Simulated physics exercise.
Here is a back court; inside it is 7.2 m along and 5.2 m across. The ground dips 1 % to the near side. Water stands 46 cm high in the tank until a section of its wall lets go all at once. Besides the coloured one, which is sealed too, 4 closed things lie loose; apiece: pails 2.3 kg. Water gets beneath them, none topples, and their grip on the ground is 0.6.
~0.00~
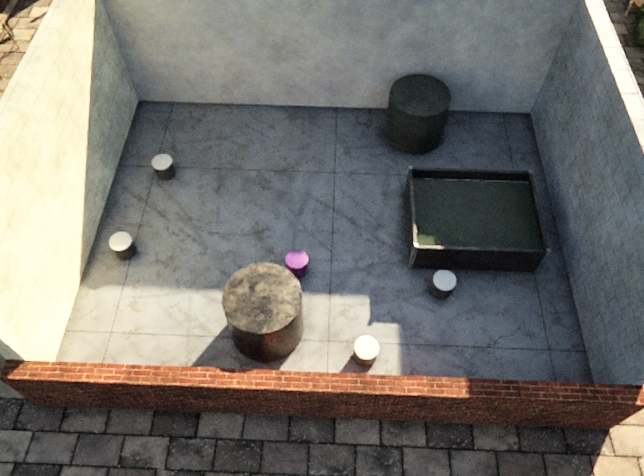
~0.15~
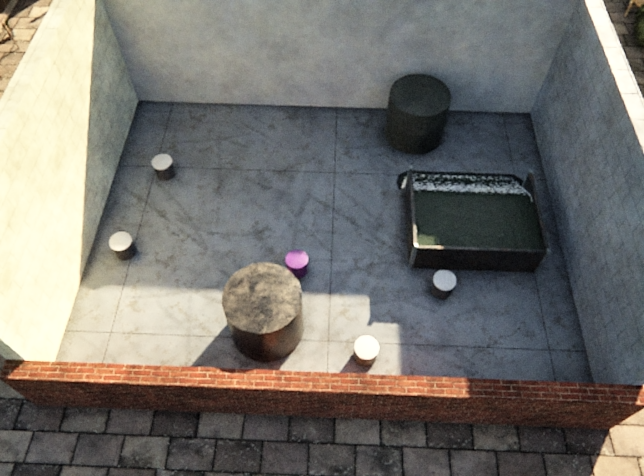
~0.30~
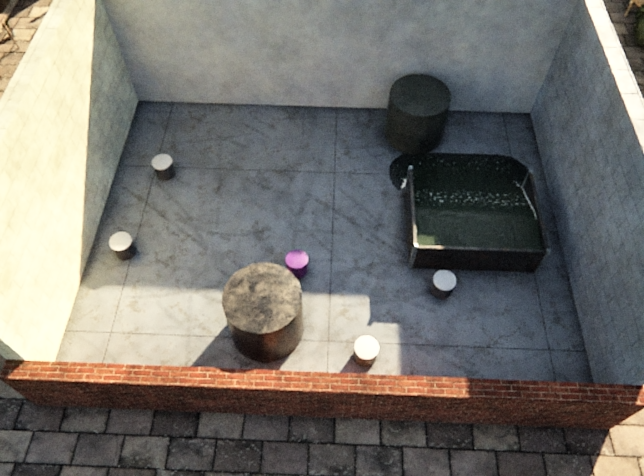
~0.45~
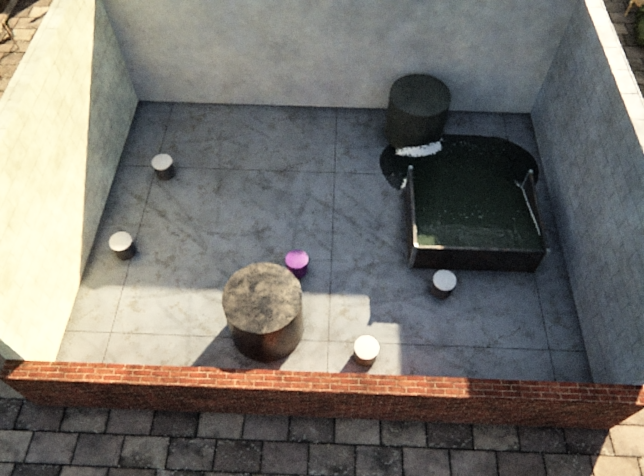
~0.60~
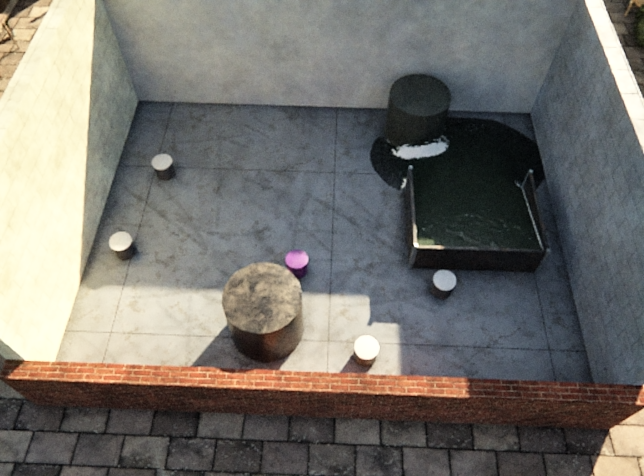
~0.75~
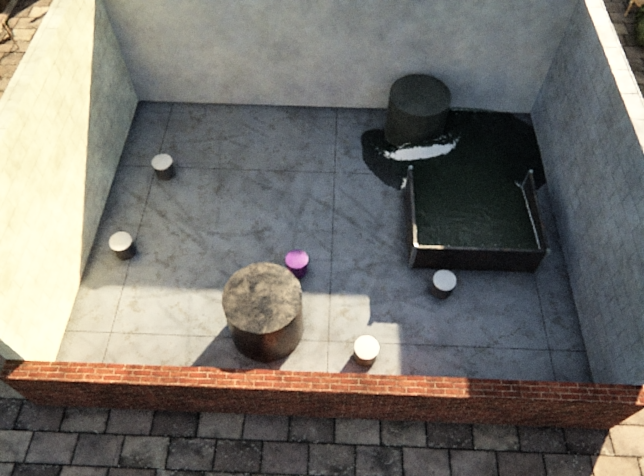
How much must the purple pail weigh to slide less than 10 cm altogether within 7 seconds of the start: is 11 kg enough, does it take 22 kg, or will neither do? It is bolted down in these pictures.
For it, the smaller load will do.
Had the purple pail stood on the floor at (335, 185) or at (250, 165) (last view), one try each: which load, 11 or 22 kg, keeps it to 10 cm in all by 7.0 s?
In turn: Either load holds; either load holds.
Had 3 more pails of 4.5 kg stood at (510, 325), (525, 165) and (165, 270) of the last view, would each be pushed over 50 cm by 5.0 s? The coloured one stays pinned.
In turn: Short of it, more, under.
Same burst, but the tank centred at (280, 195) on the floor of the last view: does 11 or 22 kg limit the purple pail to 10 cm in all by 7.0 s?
Then the lower weight is enough.
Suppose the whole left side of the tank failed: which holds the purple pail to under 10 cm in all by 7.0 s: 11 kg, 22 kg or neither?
Then only the larger load is enough.
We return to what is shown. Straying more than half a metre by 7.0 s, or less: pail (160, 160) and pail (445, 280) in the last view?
In that order: Over, less.
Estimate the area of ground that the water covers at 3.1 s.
Some 17 m2.
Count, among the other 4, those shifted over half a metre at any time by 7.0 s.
I count 2.
After 1.4 s the purple pail would be 0 cm from its start with 11 kg and 0 cm from its start with 22 kg; 0 cm of water round it then.
After 3.1 s the purple pail would be 0 cm from its start with 11 kg and 0 cm from its start with 22 kg; 0 cm of water round it then.
After 4.9 s the purple pail would be 0 cm from its start with 11 kg and 0 cm from its start with 22 kg; 1 cm of water round it then.
After 7.0 s the purple pail would be 0 cm from its start with 11 kg and 0 cm from its start with 22 kg; 1 cm of water round it then.
